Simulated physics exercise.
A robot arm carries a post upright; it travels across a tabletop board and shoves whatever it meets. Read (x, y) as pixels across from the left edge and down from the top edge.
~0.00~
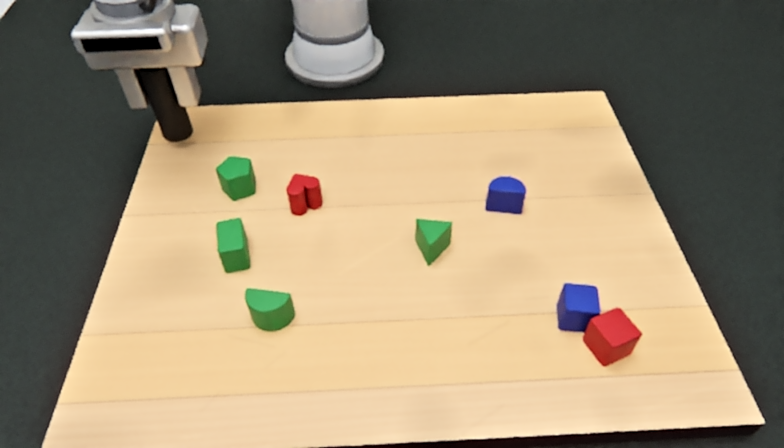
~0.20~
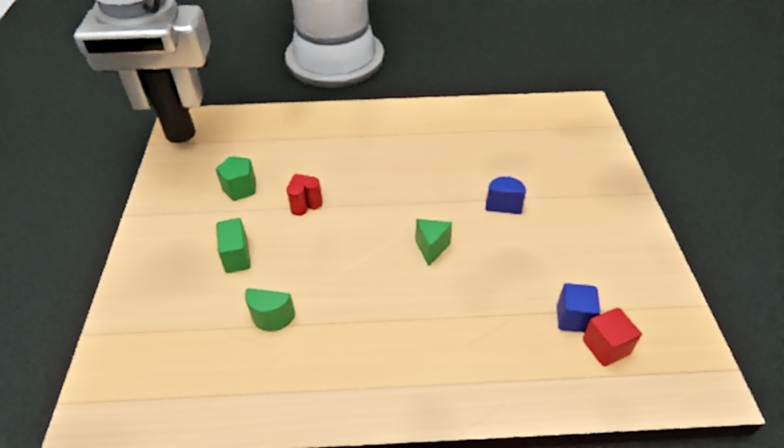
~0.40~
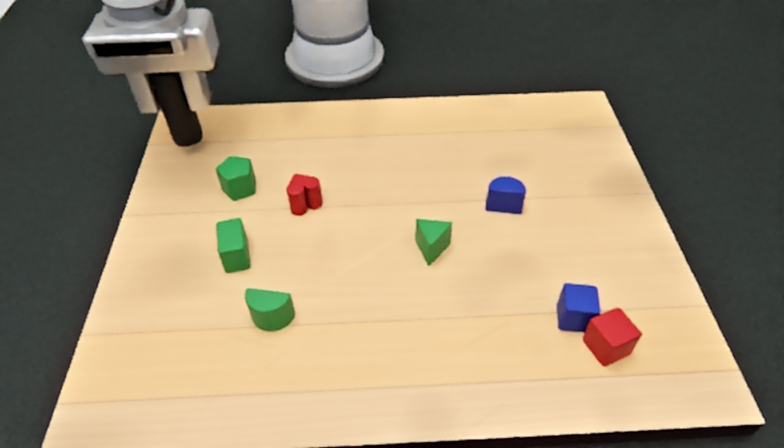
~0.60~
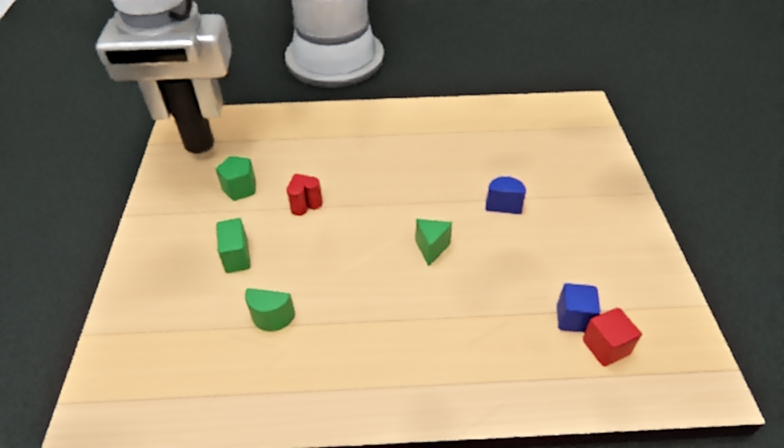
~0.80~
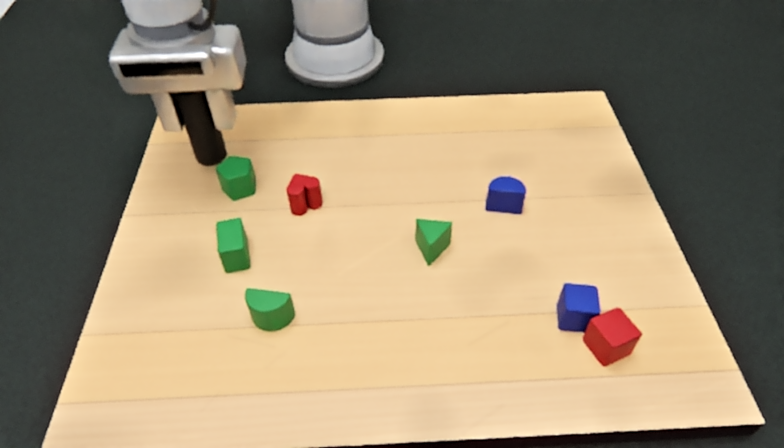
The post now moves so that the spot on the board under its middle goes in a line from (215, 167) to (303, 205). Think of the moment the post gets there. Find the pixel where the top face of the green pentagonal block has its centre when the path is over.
At pixel (269, 201).
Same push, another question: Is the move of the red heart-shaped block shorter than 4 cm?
That would be a yes.
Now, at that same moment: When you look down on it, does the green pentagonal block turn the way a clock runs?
In short: Yes.
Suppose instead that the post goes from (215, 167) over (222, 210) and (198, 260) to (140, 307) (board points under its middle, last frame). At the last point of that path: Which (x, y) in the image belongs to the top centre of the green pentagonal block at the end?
It should be at about (248, 177).
The first path, step by step. One third of the way, post (241, 169); green pentagonal block (249, 178), turned 35° clockwise.
Two thirds of the way, post (270, 181); green pentagonal block (264, 194), turned 65° clockwise.
At the end, post (301, 194); green rectangular block unmoved; green pentagonal block (269, 201), turned 90° clockwise; red heart-shaped block (325, 192).
